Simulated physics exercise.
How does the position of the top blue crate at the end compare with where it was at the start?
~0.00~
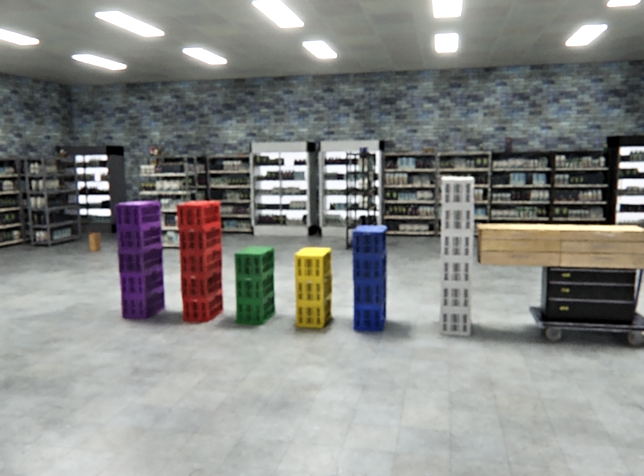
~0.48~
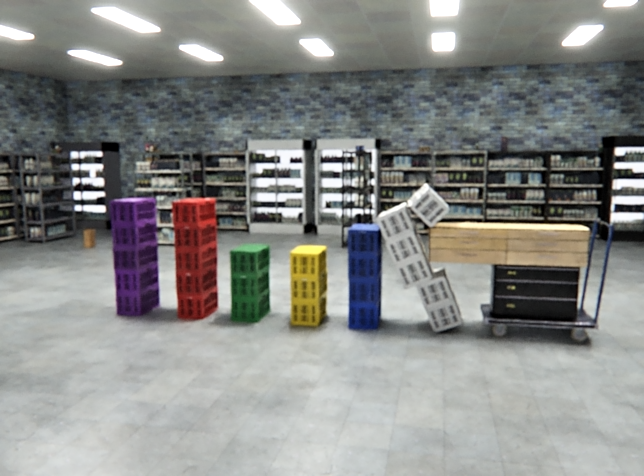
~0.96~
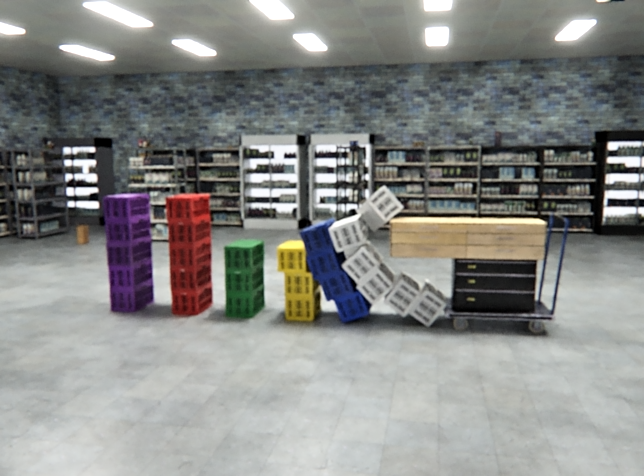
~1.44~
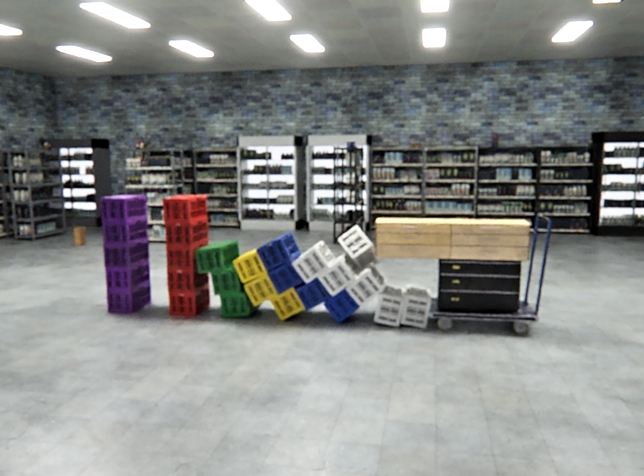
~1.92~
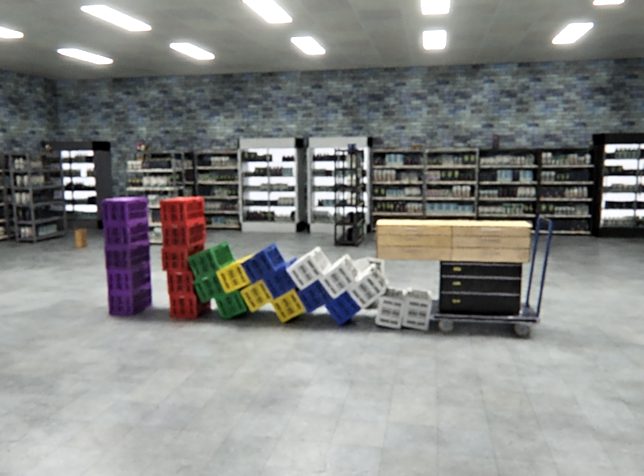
It started level on top of the upright blue pile, and it ended up lower and farther left, tilted among the slumped crates and resting toward the yellow ones.
A trolley carrying a long wooden case rolled left into the tall white pile of crates, which buckled and knocked the blue, yellow and green piles over in turn, leaving them slumped against the red pile while the purple one stayed upright.
